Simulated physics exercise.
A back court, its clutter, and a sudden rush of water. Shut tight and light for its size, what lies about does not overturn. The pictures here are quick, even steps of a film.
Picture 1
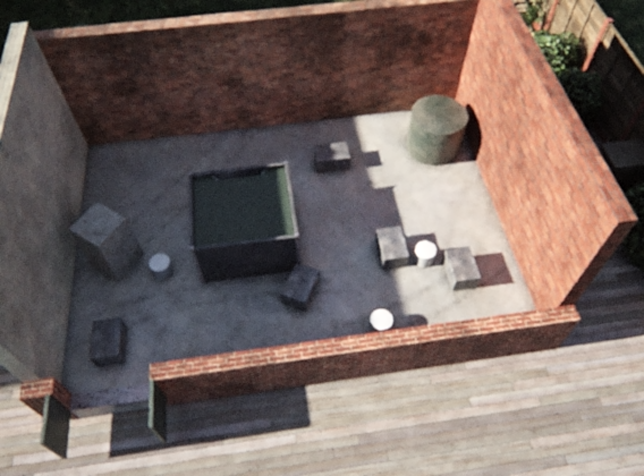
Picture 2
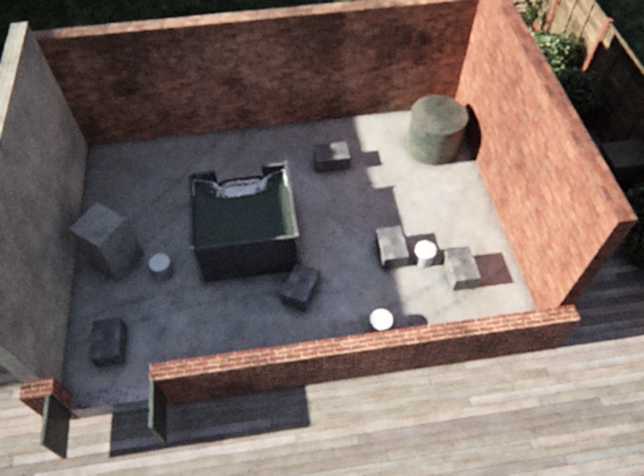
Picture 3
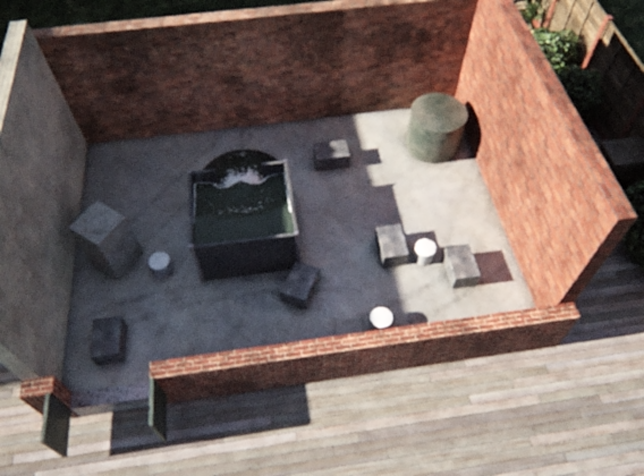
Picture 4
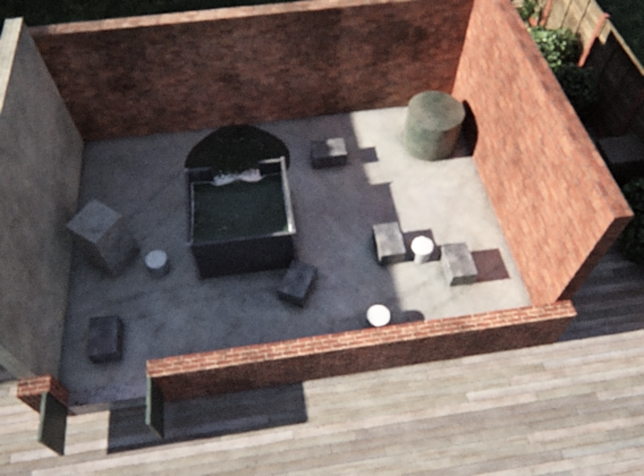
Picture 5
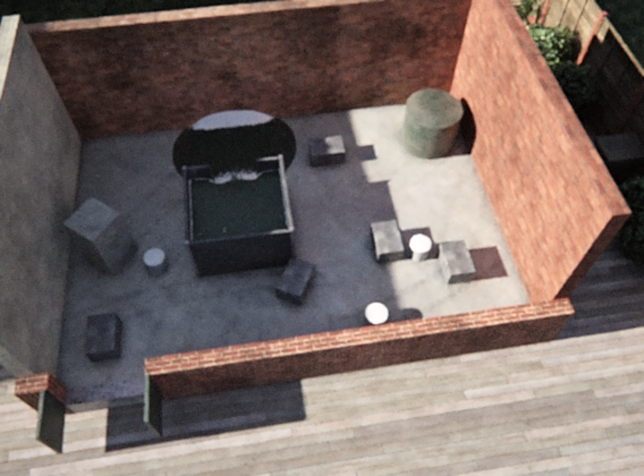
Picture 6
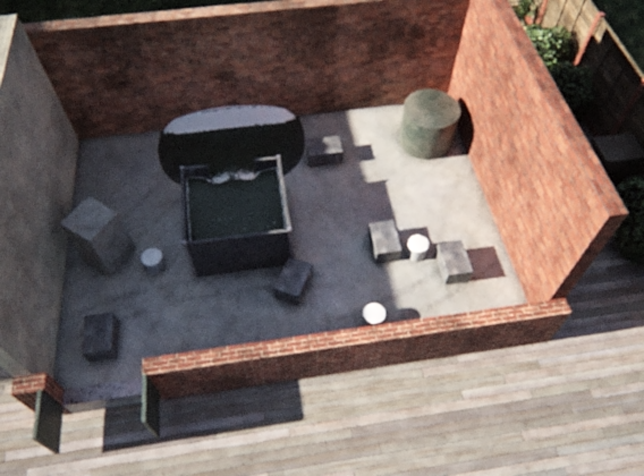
We see a walled brick court scattered with grey blocks and white cylinders as water pours over the back edge of a dark square tank, spreading behind it in a widening dark pool while the scattered objects stay put.
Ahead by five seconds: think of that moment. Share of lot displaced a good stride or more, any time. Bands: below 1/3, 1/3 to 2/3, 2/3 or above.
Smaller than a third.
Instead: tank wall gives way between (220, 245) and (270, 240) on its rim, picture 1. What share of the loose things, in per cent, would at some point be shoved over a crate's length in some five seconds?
That works out to some 60 %.
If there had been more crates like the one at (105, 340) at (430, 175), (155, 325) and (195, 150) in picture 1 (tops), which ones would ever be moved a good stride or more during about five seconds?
Stays put, stays put, shoved clear.
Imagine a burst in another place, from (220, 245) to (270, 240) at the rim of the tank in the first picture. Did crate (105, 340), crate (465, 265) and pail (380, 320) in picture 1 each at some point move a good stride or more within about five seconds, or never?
As listed: Shifted that much, moved that far, that far or more.
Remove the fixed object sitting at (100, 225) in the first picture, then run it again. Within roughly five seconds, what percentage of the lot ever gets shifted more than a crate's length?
10 per cent.
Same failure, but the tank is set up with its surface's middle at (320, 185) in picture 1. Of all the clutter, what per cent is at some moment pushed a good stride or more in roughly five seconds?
I'd put it near 20 percent.
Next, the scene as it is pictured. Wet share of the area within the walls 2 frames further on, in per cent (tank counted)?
My guess is around 20 per cent.
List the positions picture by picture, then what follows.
A pail at (382, 319) rests on the ground; a crate at (301, 282) rests on the ground; 0 of 8 have shifted, in the first picture.
A pail at (382, 319) rests on the ground; a crate at (301, 282), on the bottom; 0 of 8 have shifted, in the second picture.
A pail at (382, 317) rests on the ground; a crate at (300, 280) rests on the ground; 0 of 8 have shifted, in the third picture.
A pail at (379, 315) rests on the ground; a crate at (298, 278), on the bottom; 0 of 8 have shifted, in the fourth picture.
A pail at (377, 313), on the bottom; a crate at (296, 276) rests on the ground; 0 of 8 have shifted, in the fifth picture.
A pail at (374, 313) rests on the ground; a crate at (293, 276) rests on the ground; 0 of 8 have shifted, in the sixth picture.
A moment on, 0 of 8 are well off their spots; 0 afloat.
Next, 0 of 8 are well off their spots; 0 afloat.
Later, 0 of 8 are well off their spots; 0 afloat.
In the end, 0 of 8 are well off their spots, and 0 have been at some point; 0 afloat.
